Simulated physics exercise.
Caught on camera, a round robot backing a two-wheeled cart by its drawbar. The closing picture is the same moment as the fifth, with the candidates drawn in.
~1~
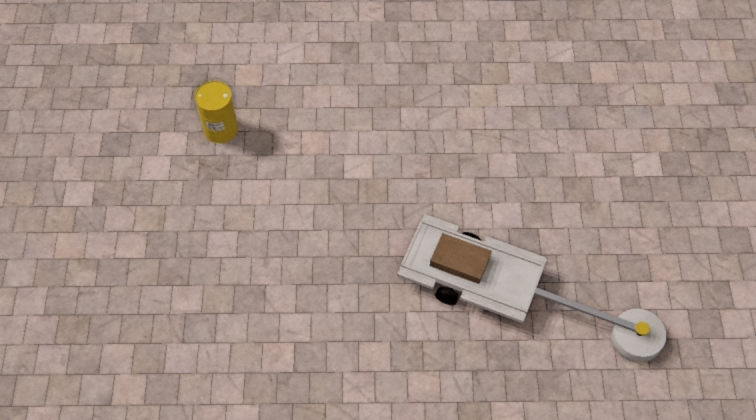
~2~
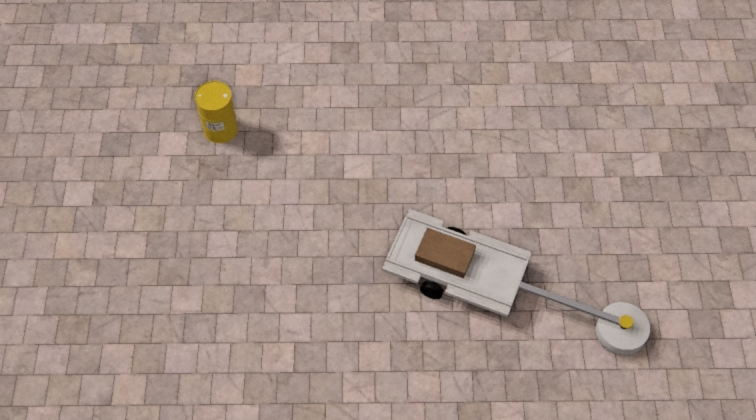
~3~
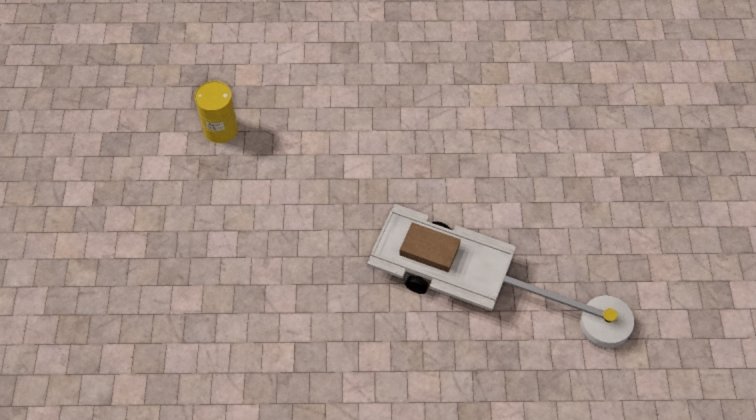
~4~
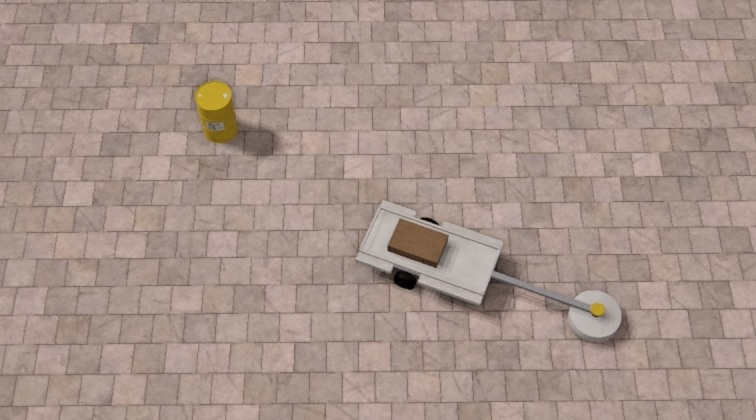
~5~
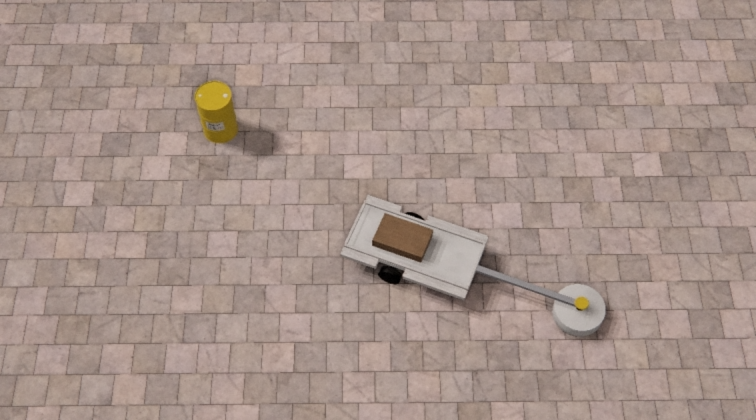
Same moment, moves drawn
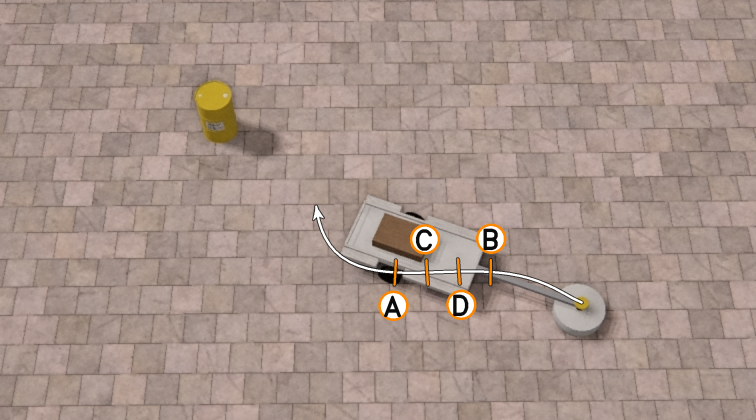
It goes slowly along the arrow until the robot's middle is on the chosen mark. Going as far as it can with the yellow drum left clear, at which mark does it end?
At A, and not beyond.
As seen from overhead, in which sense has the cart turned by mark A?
For that mark, clockwise.
On the copy, A at (395, 272); B at (491, 272); C at (427, 273); D at (459, 272); the route from (582, 303) via (424, 273) to (316, 207).
On A. First, robot (518, 282), cart (354, 225).
Then, robot (452, 278), cart (298, 206).
Finally, robot (395, 279), cart (257, 188); nothing has been touched.
By contrast, B is safe but short; C is safe but short; D is safe but short.
